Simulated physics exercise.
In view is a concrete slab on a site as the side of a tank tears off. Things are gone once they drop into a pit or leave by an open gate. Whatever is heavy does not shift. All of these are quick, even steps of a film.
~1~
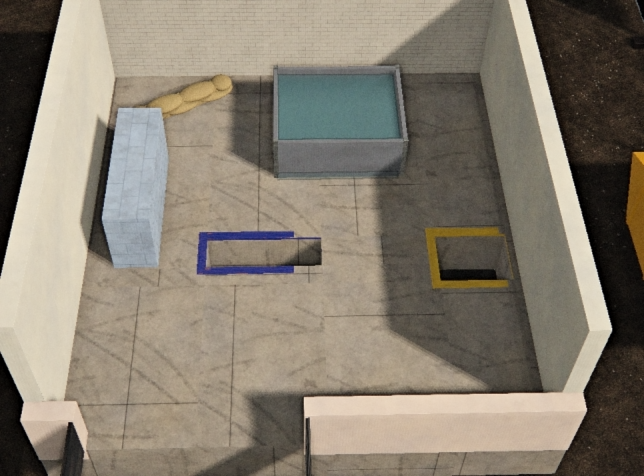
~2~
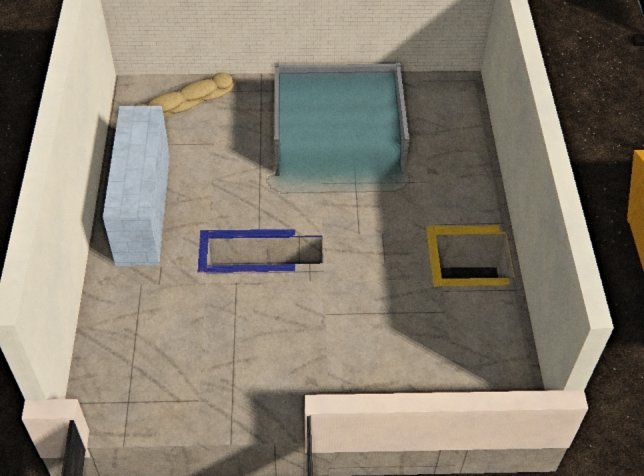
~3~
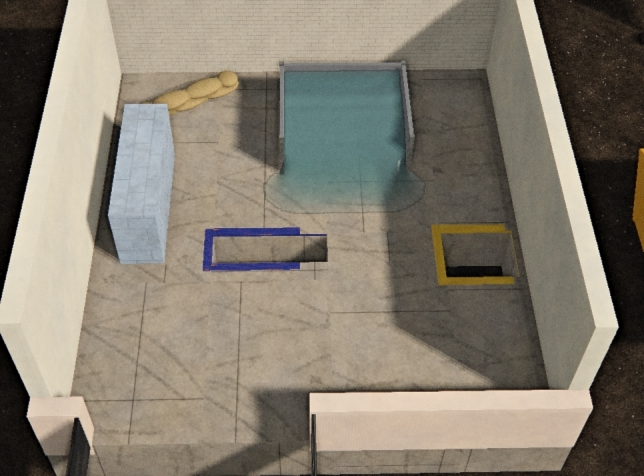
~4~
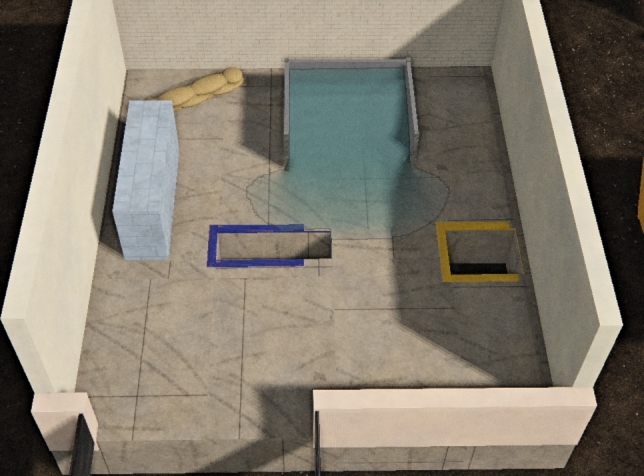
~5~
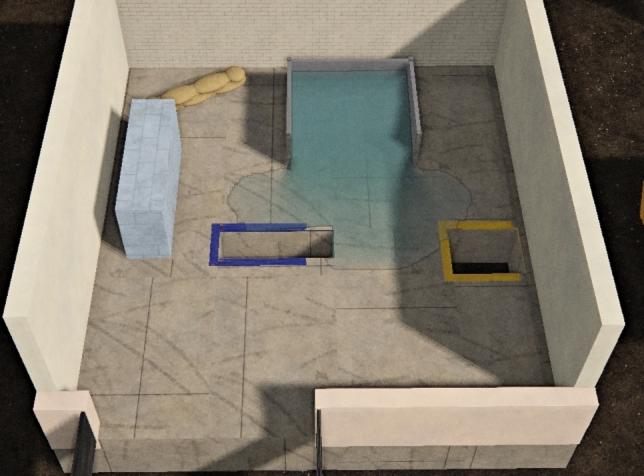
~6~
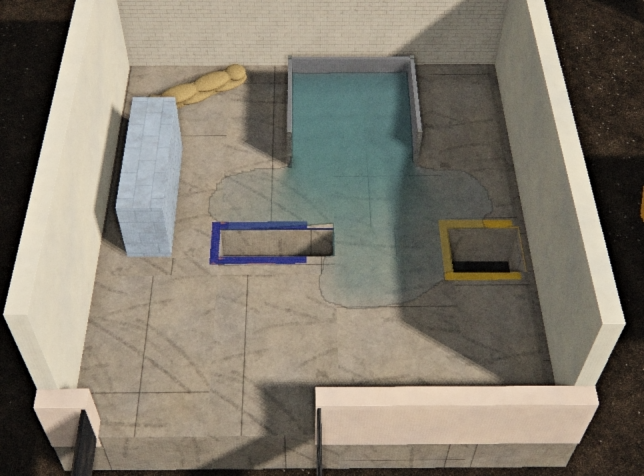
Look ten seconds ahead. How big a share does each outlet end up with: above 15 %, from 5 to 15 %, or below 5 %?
Outcome: The gate is going to fail to land outside five to fifteen per cent. The blue pit is going to fail to stay at fifteen per cent or less. The yellow pit is going to fail to stay at fifteen per cent or less.
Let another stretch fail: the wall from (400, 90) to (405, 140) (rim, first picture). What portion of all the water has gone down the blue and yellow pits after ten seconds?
Blue 2 %, yellow 45 %.
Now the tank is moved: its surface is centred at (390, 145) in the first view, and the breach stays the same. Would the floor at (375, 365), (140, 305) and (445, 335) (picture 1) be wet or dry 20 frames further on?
Taking them as they were asked, they come out soaked, bone dry, soaked.
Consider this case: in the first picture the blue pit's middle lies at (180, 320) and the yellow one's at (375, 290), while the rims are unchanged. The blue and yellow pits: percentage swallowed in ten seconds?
Of the total, the blue pit holds 20 per cent and the yellow pit 40 per cent.
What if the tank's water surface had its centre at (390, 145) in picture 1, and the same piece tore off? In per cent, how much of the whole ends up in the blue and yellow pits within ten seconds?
Shares - blue: 12 in a hundred, yellow: 35 in a hundred.
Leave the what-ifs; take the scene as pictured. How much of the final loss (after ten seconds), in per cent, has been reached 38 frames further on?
Close to 85 out of every hundred.
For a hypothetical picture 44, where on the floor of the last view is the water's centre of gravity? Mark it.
The water's middle lies around (334, 284).
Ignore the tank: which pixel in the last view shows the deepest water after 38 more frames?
At about (75, 406).
A moment on, water covers 30 % of the floor; the gate 0 %, the blue pit 14 %, the yellow pit 3 %.
Next, water covers 35 % of the floor; the gate 1 %, the blue pit 24 %, the yellow pit 6 %.
Then, water covers 40 % of the floor; the gate 4 %, the blue pit 32 %, the yellow pit 9 %.
Later, water covers 50 % of the floor; the gate 7 %, the blue pit 36 %, the yellow pit 16 %.
In the end, water covers 55 % of the floor; the gate 10 %, the blue pit 40 %, the yellow pit 20 %.
